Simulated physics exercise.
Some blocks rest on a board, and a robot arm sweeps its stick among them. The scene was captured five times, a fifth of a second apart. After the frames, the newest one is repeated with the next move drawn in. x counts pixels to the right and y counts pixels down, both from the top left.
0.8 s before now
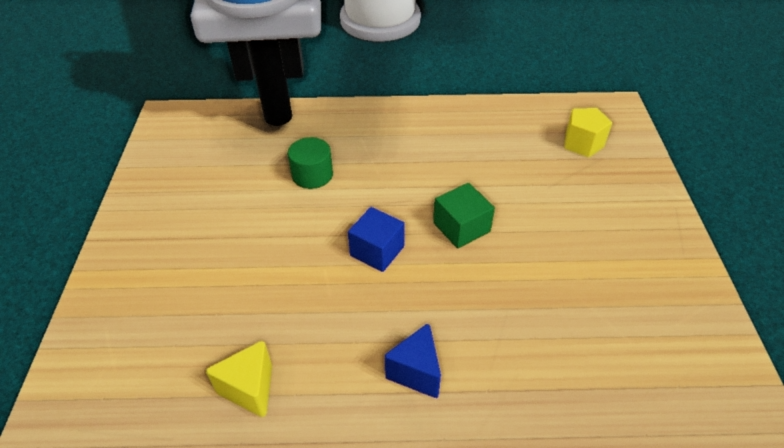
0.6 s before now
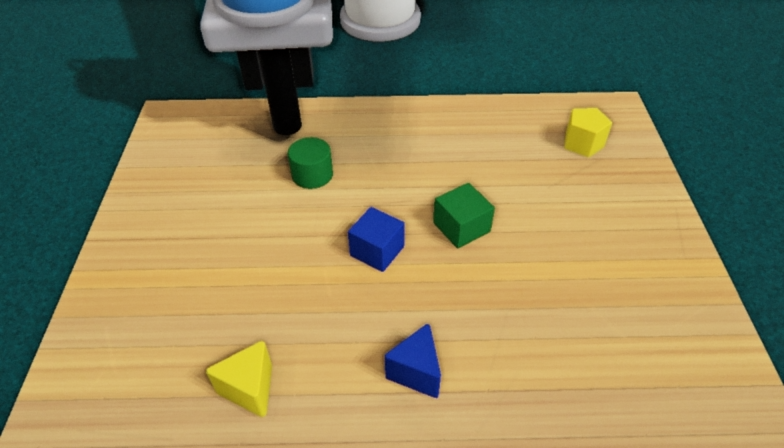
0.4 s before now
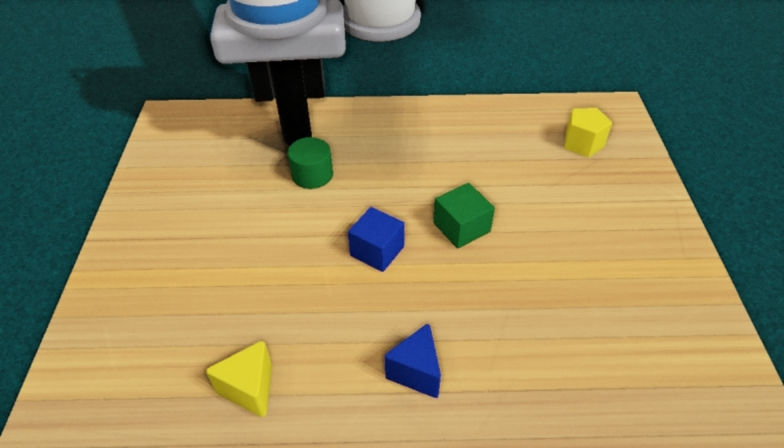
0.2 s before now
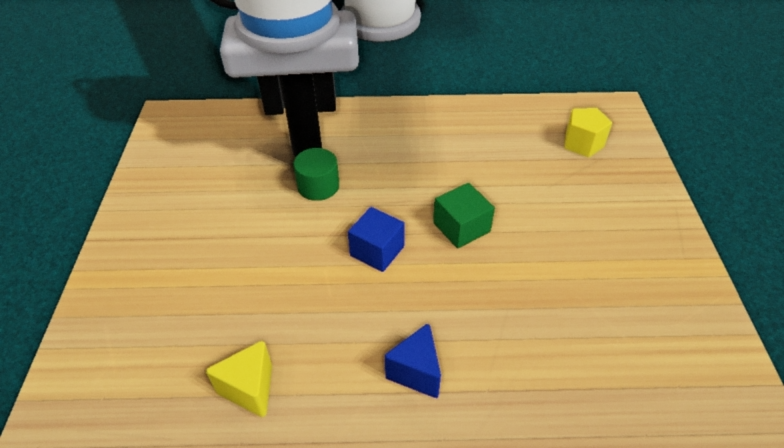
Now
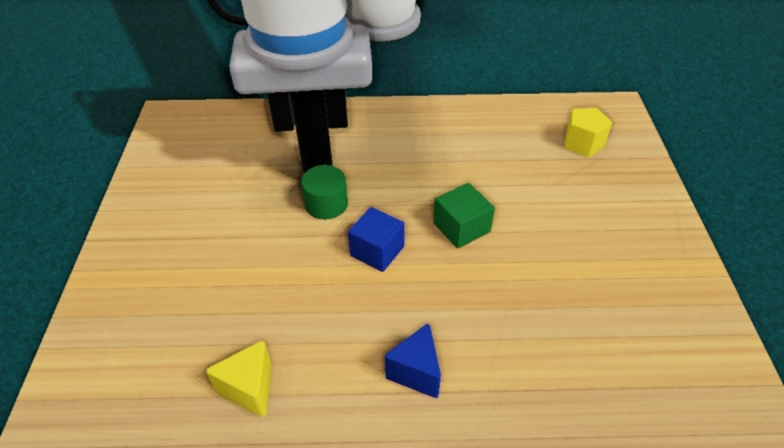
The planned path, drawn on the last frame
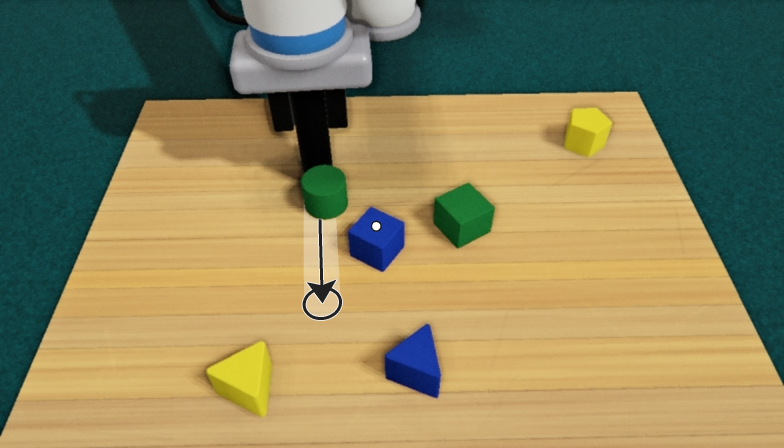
At the start, a robot arm holds its black stick near the top left of a wooden board scattered with green, blue and yellow blocks. The stick moves down and slightly right to the green cylinder, then pushes it a short way toward the blue cube, while the other blocks stay still.
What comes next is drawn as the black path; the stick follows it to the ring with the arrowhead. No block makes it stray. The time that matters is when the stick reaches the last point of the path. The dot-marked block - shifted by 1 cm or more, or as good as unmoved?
It gets moved.
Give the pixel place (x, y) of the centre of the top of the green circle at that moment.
The middle of its upper face should be somewhere near (364, 278).
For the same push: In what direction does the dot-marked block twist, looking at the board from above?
The sense of turning is anti-clockwise.
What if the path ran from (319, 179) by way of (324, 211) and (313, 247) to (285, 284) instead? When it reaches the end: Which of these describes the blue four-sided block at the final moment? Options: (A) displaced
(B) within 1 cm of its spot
The correct letter is A.
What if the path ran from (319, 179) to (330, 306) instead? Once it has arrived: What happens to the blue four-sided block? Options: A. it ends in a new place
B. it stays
Answer: A.
The drawn path runs from (319, 179) directly to (322, 303); the dot is on the blue four-sided block.
What follows on the original path. One third of the way, stick (318, 205); green circle (334, 217).
Two thirds of the way, stick (319, 245); green circle (348, 253); blue four-sided block (391, 236), turned 50° anticlockwise.
At the end, stick (320, 292); yellow triangular block not moved; green circle (364, 278); blue four-sided block (392, 236), turned 55° anticlockwise.
